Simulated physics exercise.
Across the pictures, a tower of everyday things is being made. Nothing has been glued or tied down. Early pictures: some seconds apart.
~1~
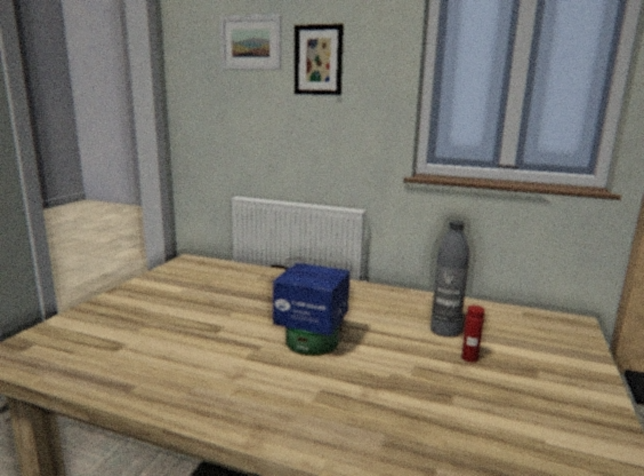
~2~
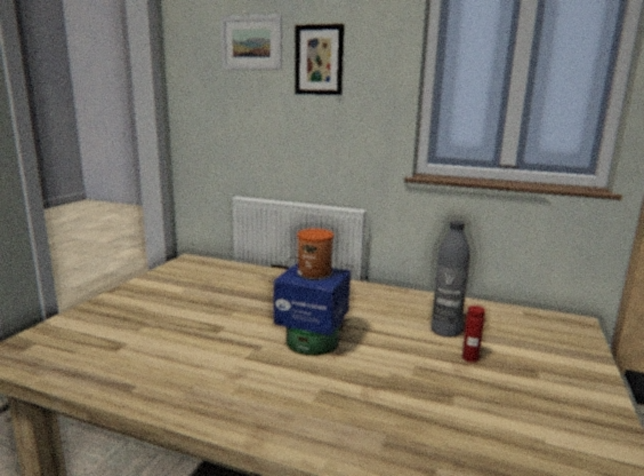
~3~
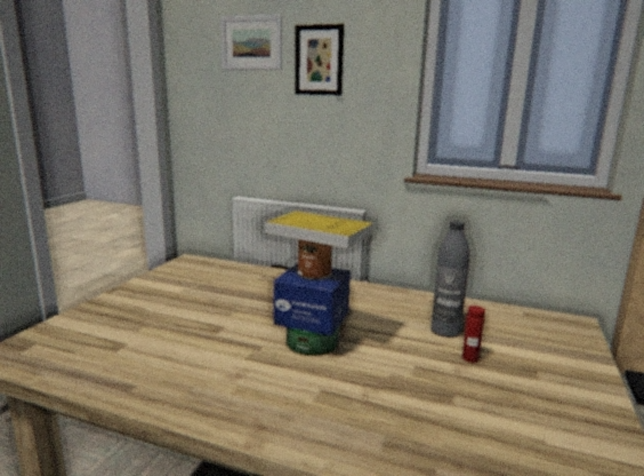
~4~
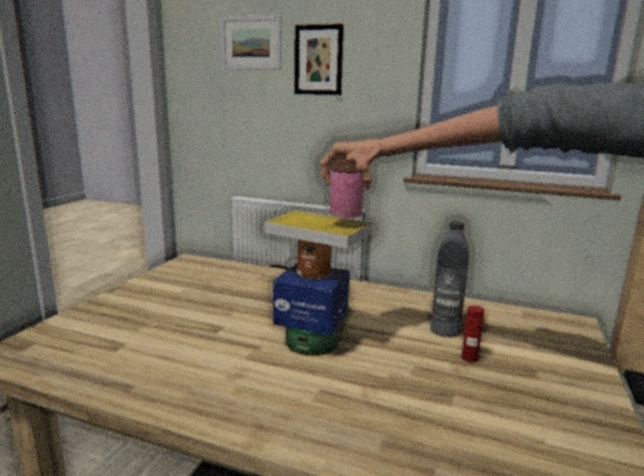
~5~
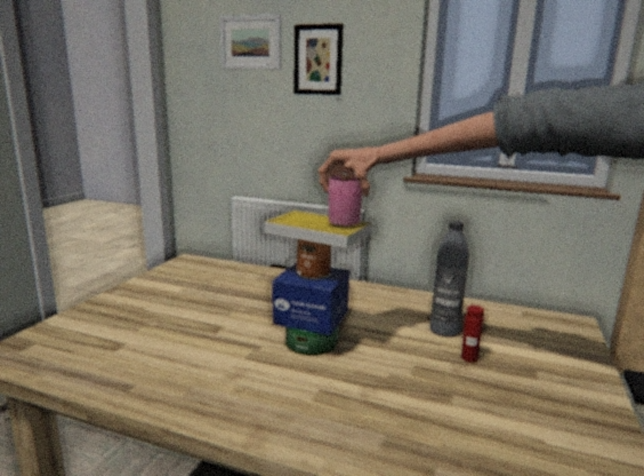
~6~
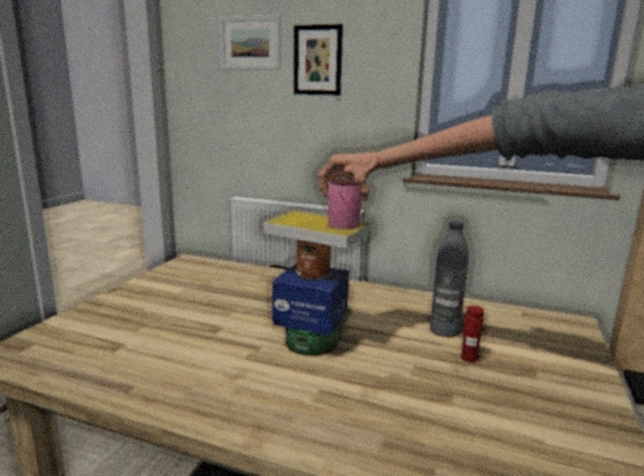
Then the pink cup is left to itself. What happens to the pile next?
The pile stands firm.
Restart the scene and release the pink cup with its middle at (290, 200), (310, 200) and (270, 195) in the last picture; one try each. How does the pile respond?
For the first case the pile survives; for the second, it survives; for the third, it falls over.
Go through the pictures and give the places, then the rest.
The last thing is not in view yet; grey bottle (451, 278), in the first picture.
The last thing is not in view yet, in the second picture.
The last thing is not in view yet; orange pot (315, 254), in the third picture.
On its way; pink cup (347, 193); grey bottle (451, 278), in the fourth picture.
On its way; pink cup (345, 200), in the fifth picture.
In place under the hand; pink cup (345, 205); orange pot (314, 254), in the sixth picture.
Then, 0.20 s after the last picture, nothing has stirred.
Then, 0.40 s after the last picture, pink cup resting near (345, 205).
At rest, all 7 in place. Seen from the same camera at the end, pink cup near (345, 205). The pile holds.
